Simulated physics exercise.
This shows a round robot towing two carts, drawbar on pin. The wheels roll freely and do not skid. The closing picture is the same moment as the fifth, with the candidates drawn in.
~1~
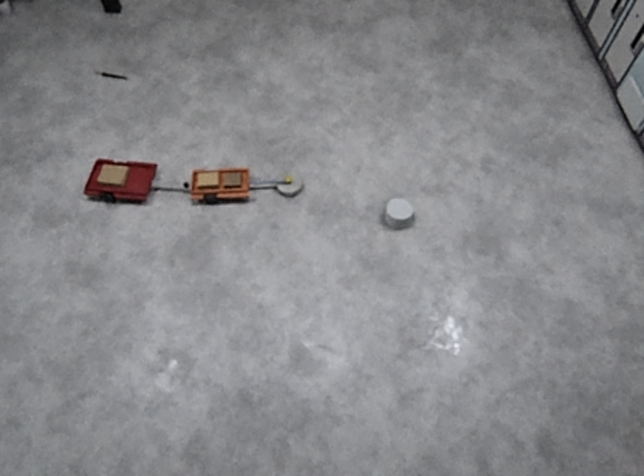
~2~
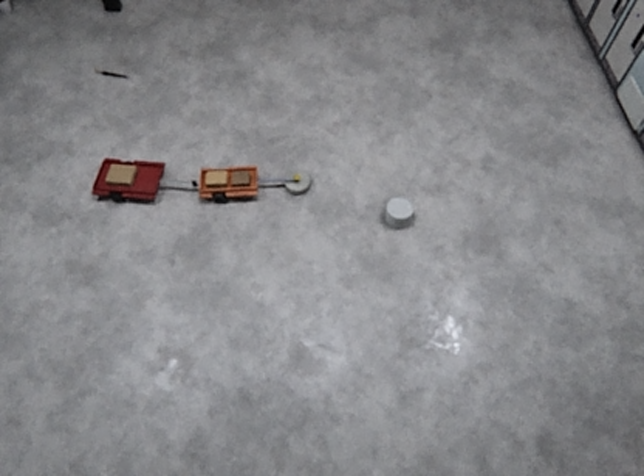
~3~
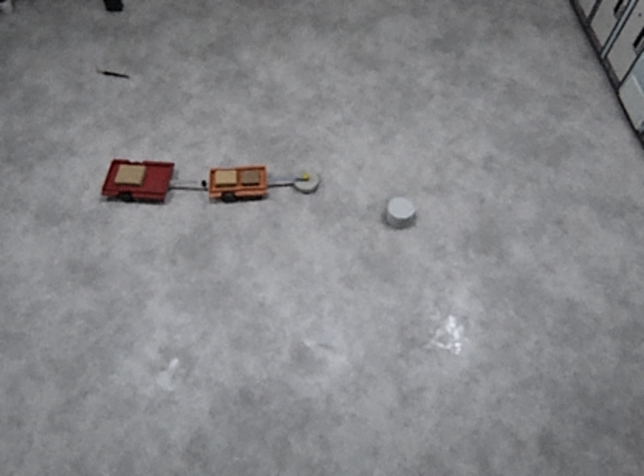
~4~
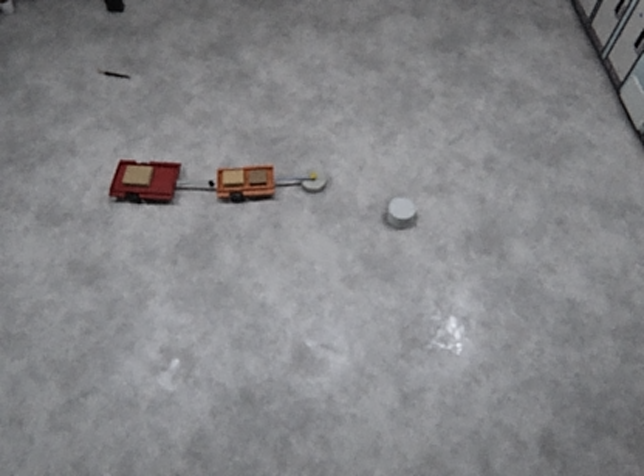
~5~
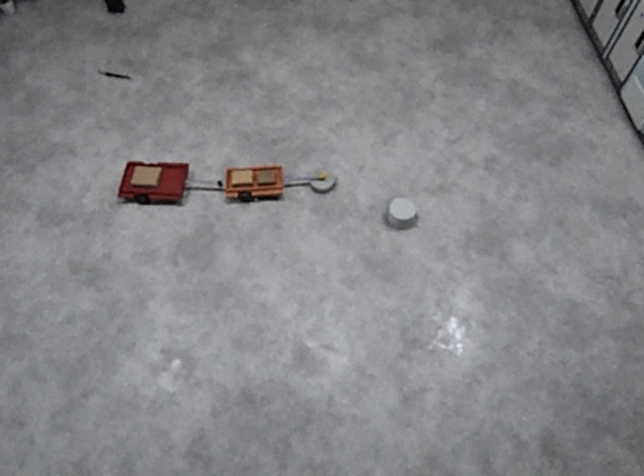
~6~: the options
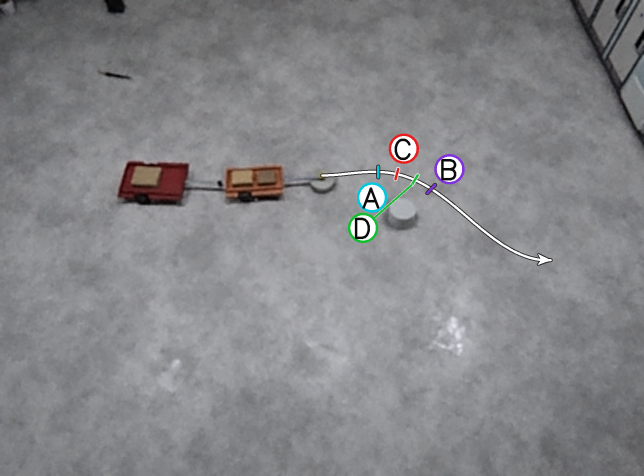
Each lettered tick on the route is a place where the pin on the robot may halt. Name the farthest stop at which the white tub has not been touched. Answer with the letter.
Mark B.
On the copy, A at (378, 172); B at (431, 189); C at (397, 174); D at (415, 180); the route from (322, 175) via (439, 194) to (551, 260).
On B. First, robot (361, 177), last cart (192, 180).
Then, robot (399, 179), last cart (231, 179).
Finally, robot (430, 193), last cart (262, 177); nothing has been touched.
By contrast, A is safe but short; C is safe but short; D is safe but short.
